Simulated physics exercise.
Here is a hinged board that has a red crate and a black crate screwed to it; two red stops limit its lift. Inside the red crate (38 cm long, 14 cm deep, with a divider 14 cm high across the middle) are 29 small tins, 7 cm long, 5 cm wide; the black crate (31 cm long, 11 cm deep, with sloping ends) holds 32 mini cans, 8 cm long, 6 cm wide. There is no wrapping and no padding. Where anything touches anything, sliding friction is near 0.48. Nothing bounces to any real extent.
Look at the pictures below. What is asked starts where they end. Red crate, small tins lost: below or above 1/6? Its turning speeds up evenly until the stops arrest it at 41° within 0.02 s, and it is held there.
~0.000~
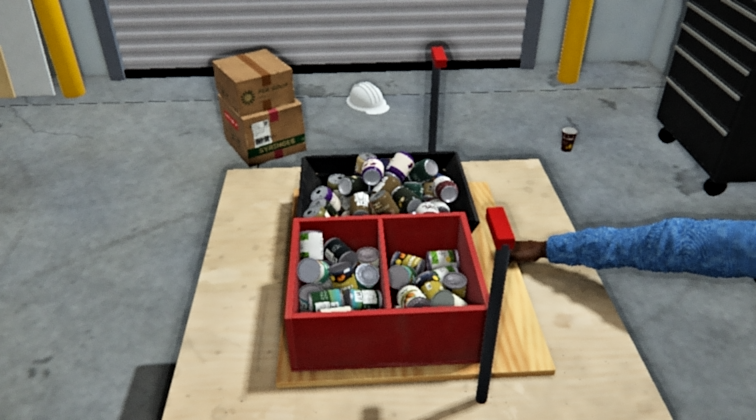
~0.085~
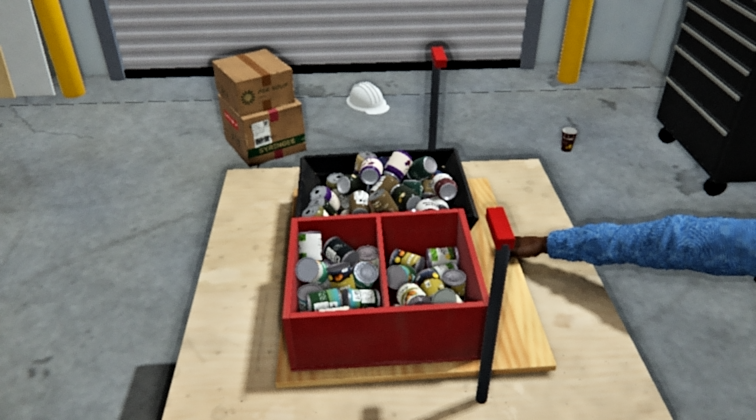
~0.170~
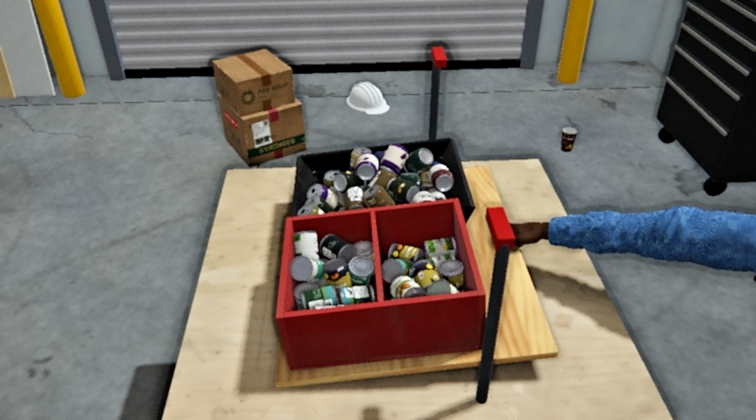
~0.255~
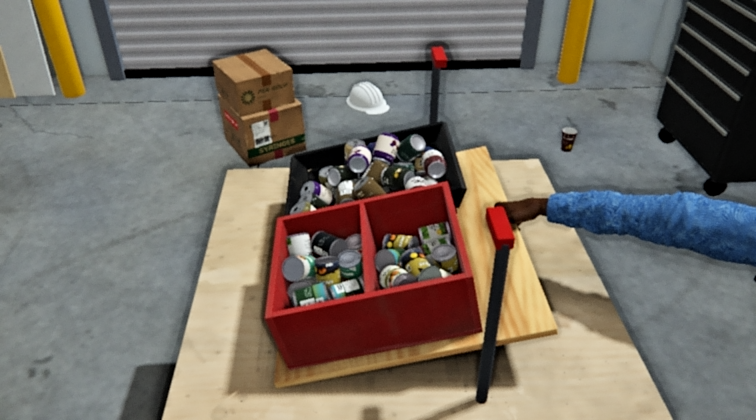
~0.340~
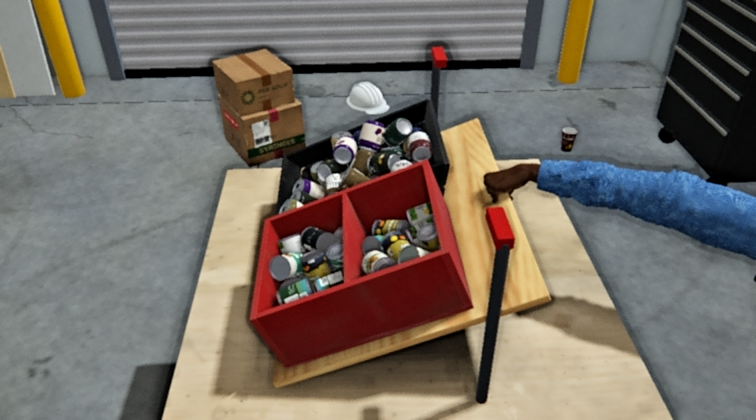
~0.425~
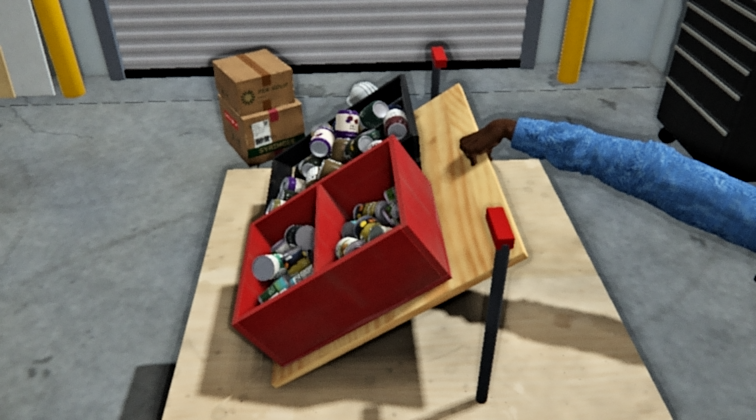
Below.
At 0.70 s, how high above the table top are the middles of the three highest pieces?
About 32 cm.
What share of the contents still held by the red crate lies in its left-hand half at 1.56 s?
Around 60 per cent.
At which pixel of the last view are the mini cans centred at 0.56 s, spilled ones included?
I'd put the middle close to (312, 160).
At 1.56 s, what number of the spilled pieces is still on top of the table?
Roughly 4.
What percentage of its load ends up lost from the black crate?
I'd put the black crate at some 30 per cent.
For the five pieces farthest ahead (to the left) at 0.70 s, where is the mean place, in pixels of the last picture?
Their centre is around (251, 163).
After 0.46 s, the lift is arrested.
After 0.56 s, tilt 41°; 0 of 29 out of the red crate and 0 of 32 out of the black crate.
After 0.70 s, tilt 41°; 0 of 29 out of the red crate and 1 of 32 out of the black crate.
After 0.96 s, tilt 41°; 0 of 29 out of the red crate and 10 of 32 out of the black crate.
When it is over (at 1.56 s), 1 of 29 out of the red crate and 10 of 32 out of the black crate. Asked share, 1 of 29, 3 per cent.
